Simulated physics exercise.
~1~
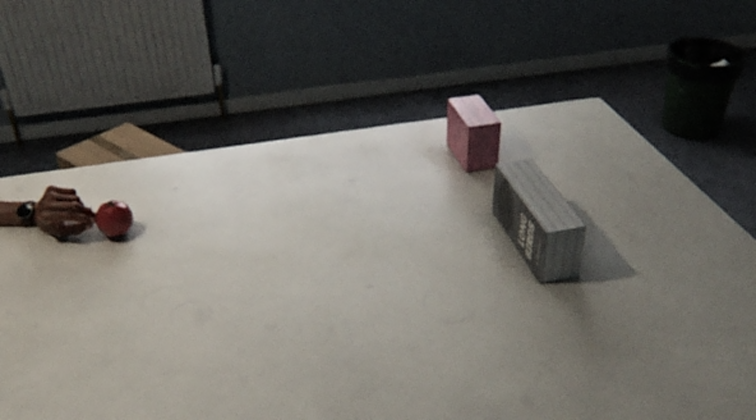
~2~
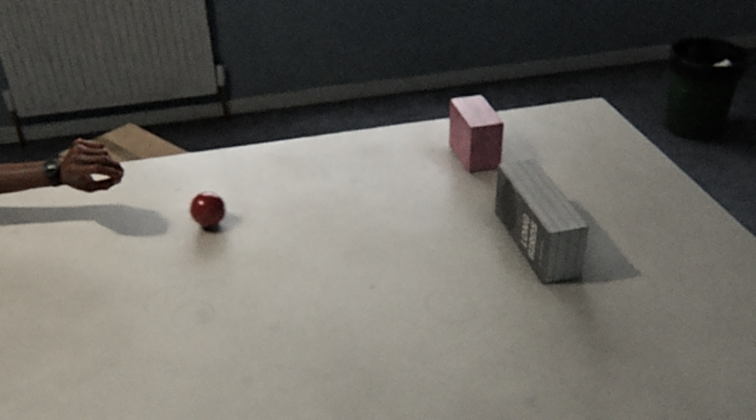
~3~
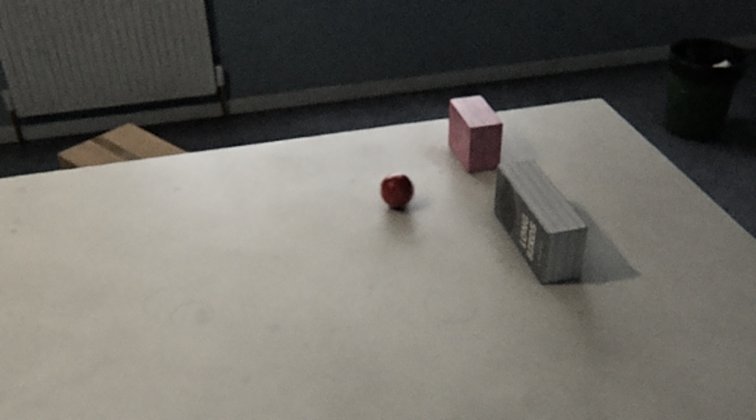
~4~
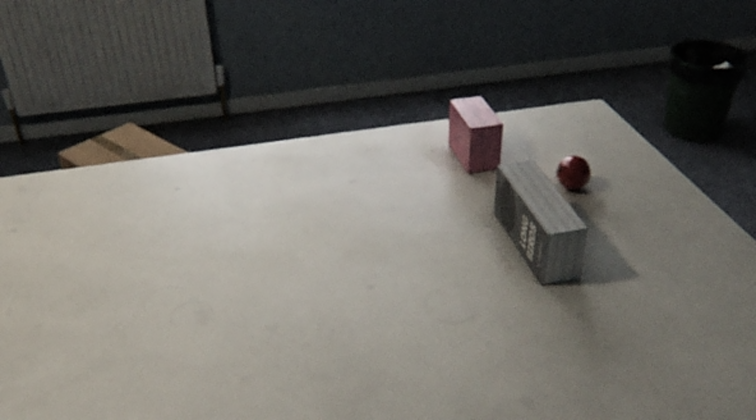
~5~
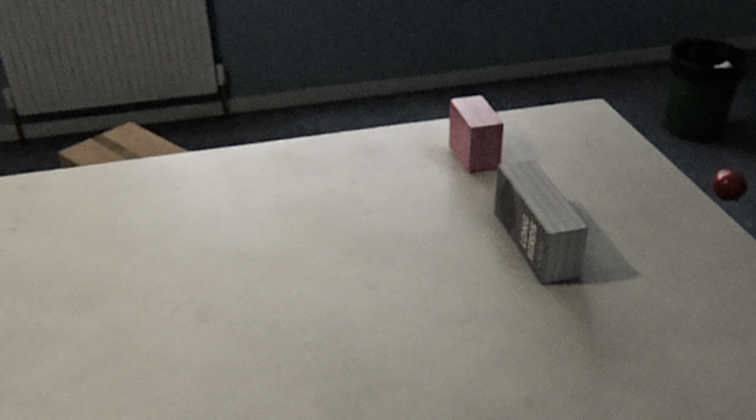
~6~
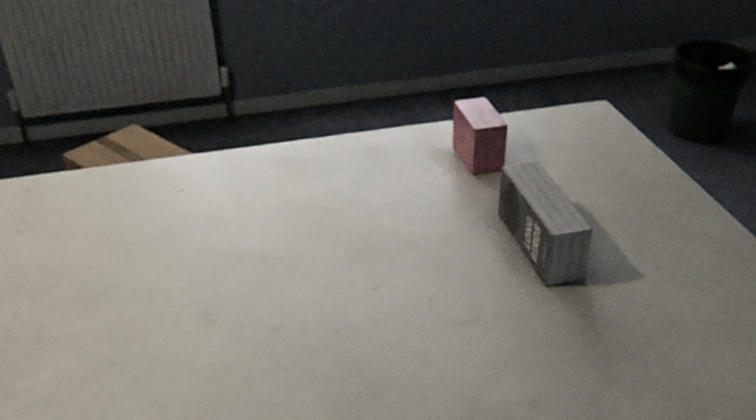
Red tomato rolling right from a releasing hand, passing between a pink block and a grey book, then leaving the pale tabletop.
